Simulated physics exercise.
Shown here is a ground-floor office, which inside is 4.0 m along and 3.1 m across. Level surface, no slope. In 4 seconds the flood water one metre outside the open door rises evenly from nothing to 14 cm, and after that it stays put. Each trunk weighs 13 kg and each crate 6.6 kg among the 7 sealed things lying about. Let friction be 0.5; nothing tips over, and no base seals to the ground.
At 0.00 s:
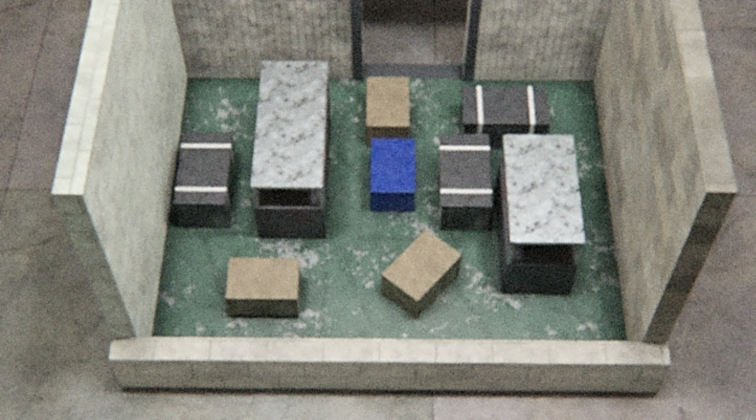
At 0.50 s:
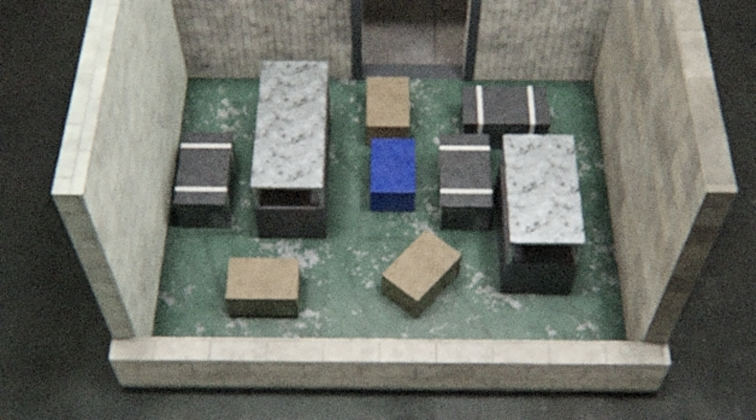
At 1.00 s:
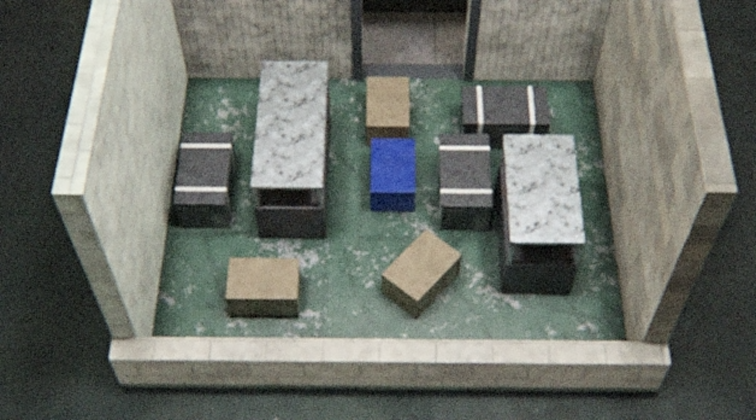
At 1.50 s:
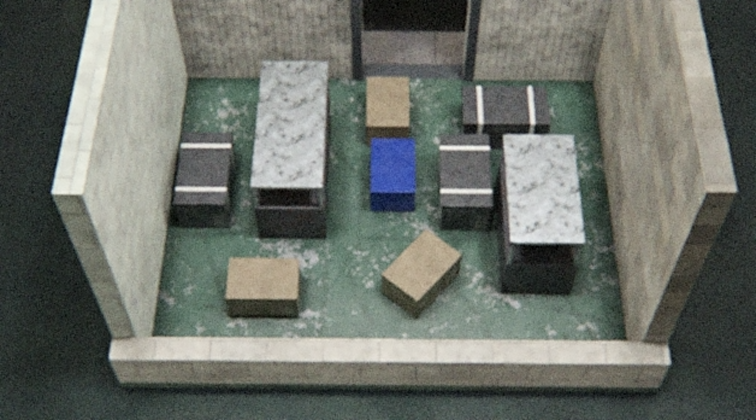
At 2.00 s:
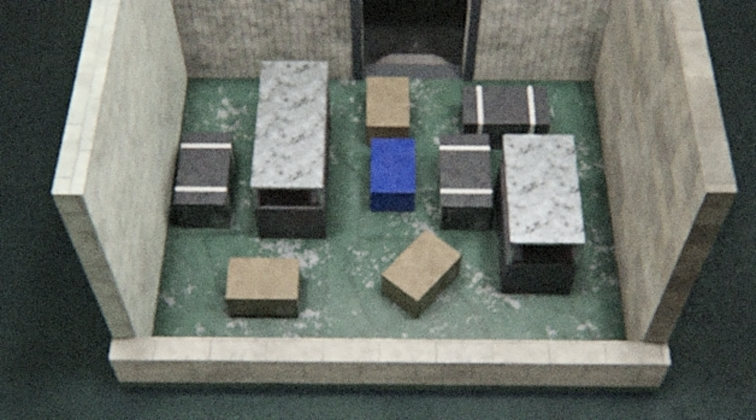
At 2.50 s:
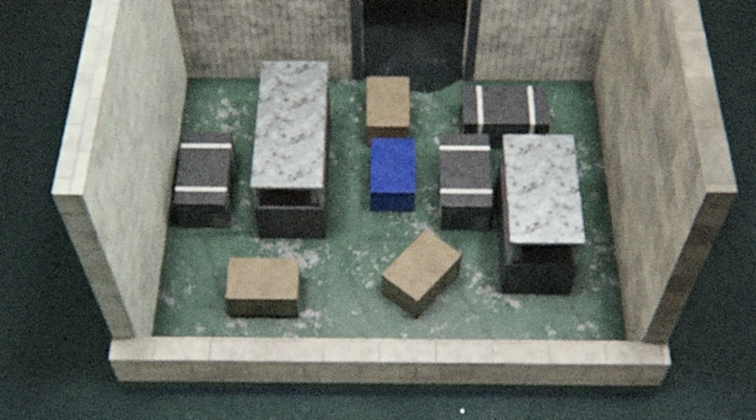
To begin with, a blue crate, tan boxes and dark, pale-topped furniture stand on an office's green floor, with bare paving outside. Dark water then covers the ground around the walls, and later it creeps through the back doorway to the floor's edge, while nothing inside the room shifts.
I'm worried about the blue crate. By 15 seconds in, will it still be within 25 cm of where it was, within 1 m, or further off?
It will go beyond a metre.
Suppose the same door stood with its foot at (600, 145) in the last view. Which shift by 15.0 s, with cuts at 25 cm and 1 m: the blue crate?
Then the blue crate travels far.
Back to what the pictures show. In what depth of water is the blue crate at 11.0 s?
Close to 8 centimetres.
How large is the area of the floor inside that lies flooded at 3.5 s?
Wet area: Approx. 1.0 m2.
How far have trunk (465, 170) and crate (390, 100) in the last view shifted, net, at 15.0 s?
150 cm, 200 cm.
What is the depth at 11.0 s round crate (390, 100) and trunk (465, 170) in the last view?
Depth approx. 6 cm / 8 cm.
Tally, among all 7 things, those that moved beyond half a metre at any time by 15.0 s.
That comes to 7.
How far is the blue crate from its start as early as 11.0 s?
By that time, close to 200 cm.
After 3.5 s the blue crate is near (393, 165), 0.0 m from its start, aground; 0 afloat.
After 6.8 s the blue crate is near (323, 311), 1.6 m from its start, afloat; 3 afloat.
After 11.0 s the blue crate is near (196, 264), 2.0 m from its start, afloat; 7 afloat.
After 15.0 s the blue crate is near (202, 185), 1.7 m from its start, afloat; 7 afloat.
